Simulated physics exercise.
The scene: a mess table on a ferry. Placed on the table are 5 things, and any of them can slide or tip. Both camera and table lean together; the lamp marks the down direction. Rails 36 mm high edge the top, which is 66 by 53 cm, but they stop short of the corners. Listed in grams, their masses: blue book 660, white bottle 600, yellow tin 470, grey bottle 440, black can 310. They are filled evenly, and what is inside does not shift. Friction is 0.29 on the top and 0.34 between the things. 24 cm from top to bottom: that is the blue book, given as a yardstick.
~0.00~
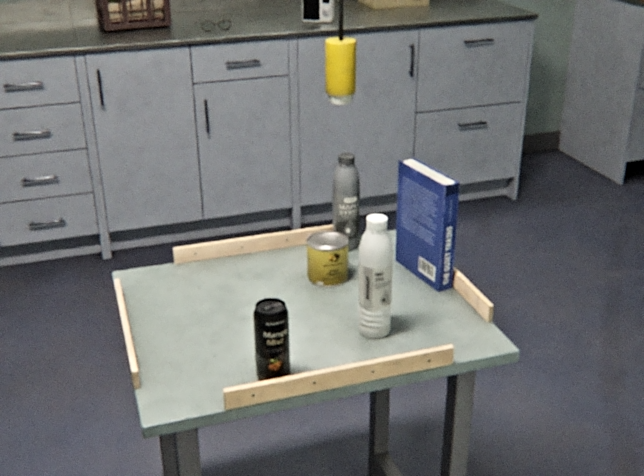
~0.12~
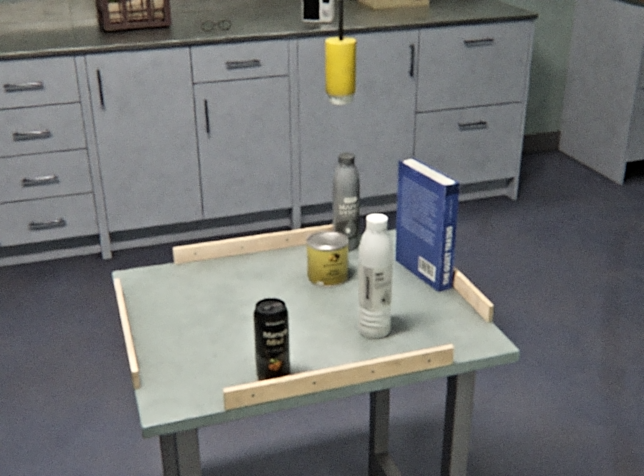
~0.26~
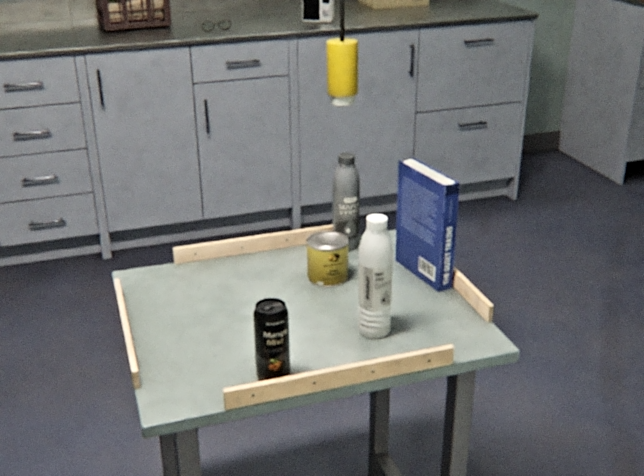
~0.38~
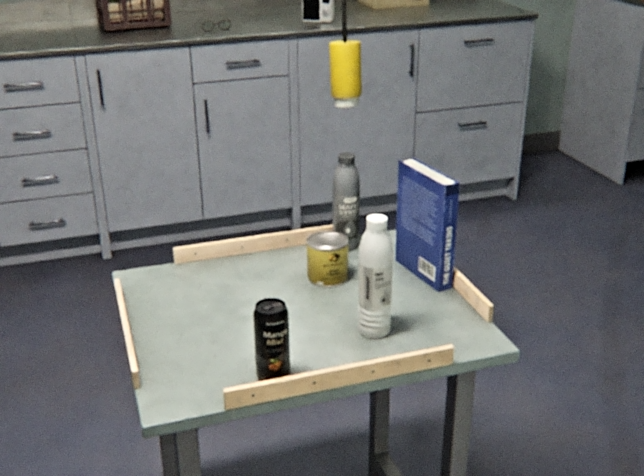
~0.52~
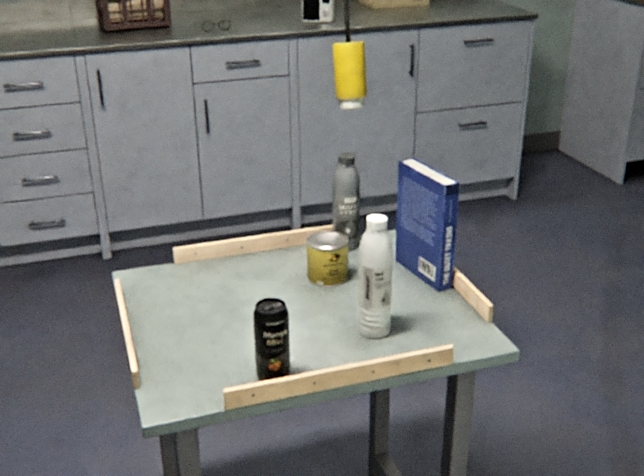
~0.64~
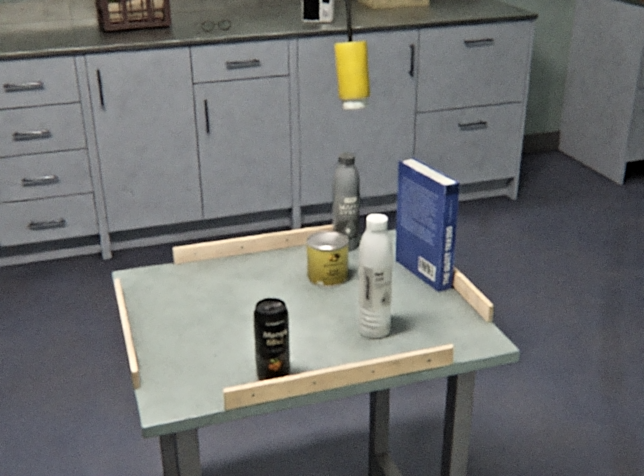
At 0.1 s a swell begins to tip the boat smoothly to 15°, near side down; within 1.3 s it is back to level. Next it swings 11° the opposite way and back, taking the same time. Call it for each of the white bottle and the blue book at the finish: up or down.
White bottle up, blue book up.
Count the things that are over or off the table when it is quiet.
Altogether, 0.
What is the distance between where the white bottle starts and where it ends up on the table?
About 0 cm.
After 1.14 s, heel 5°, near side down.
After 1.94 s, heel 10°, far side down.
After 2.74 s, boat level.
At rest (3.2 s), all 5 in place, give or take 5 cm. In the last view, white bottle near (375, 276), blue book near (425, 224).
